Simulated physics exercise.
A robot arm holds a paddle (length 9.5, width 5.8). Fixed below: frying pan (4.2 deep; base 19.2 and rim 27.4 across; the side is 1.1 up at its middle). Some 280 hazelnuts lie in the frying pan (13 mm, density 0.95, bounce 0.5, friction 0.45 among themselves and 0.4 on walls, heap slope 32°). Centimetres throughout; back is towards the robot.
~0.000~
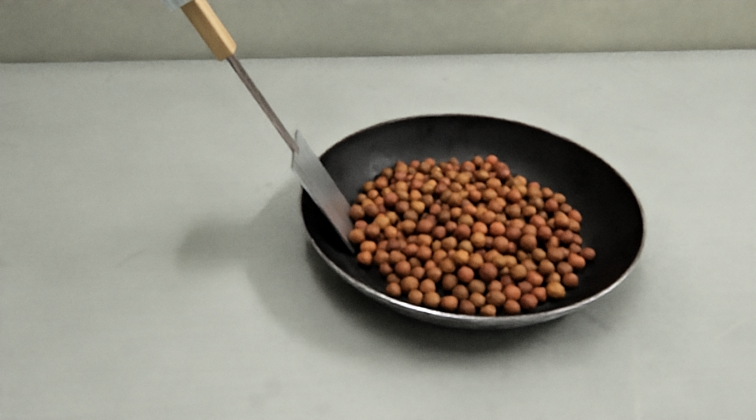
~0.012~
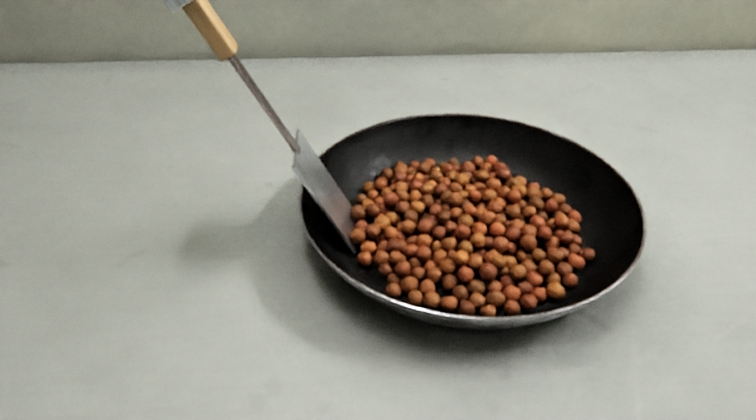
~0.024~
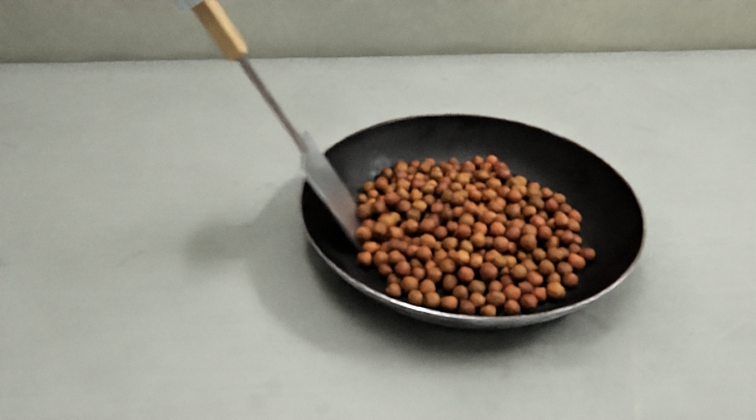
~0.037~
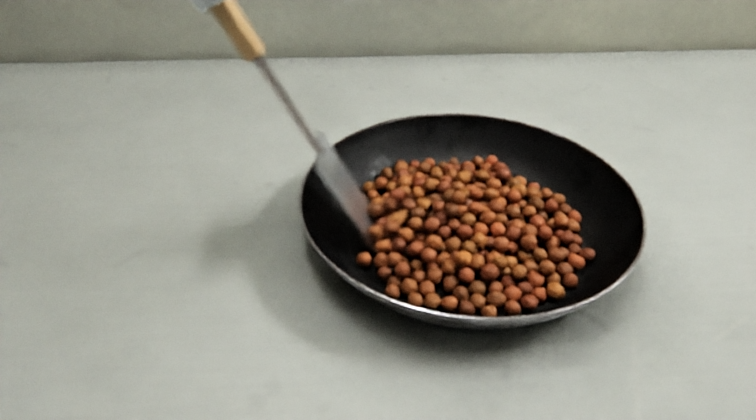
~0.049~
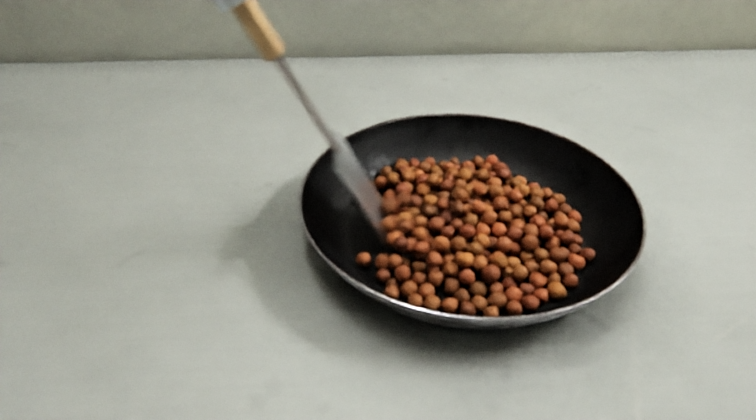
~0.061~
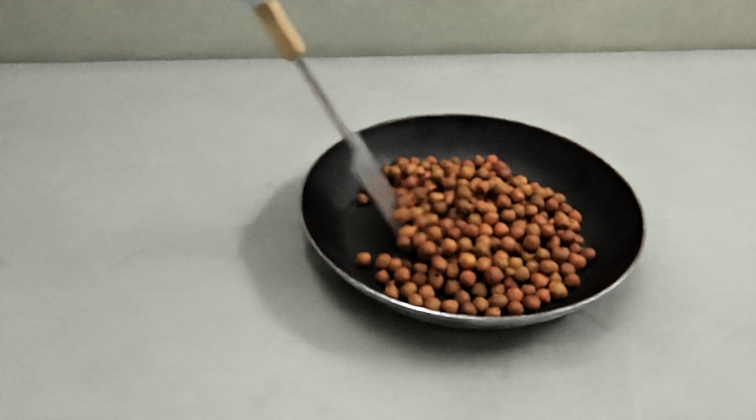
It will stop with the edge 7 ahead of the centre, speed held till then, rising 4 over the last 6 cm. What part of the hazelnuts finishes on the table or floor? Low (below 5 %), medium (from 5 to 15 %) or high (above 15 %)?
A medium share, from 5 to 15 %, ends on the table or floor.
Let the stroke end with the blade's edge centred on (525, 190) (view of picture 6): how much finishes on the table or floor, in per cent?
About 5 per cent.
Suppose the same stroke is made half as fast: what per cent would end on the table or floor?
Then about 0 per cent.
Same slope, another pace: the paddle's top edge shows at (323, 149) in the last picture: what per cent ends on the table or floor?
About 0 per cent.
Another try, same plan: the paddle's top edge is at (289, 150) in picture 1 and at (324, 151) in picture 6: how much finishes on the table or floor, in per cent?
Some 0 per cent.
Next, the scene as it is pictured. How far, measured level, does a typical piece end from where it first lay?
Some 3 cm.
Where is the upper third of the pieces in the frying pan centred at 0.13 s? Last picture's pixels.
Near (512, 207).
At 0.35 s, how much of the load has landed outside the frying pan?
Some 10 per cent.
After 0.10 s, sloping 63°, highest piece 6 above the table; 283 in the frying pan.
After 0.13 s, sloping 63°, highest piece 8 above the table; 283 in the frying pan.
After 0.35 s, sloping 63°, highest piece 4 above the table; 257 in the frying pan, 26 on the table or floor.
After 1.40 s, sloping 63°, highest piece 4 above the table; 257 in the frying pan, 26 on the table or floor.
At rest, 257 in the frying pan, 26 on the table or floor. That is 9 % on the table or floor.
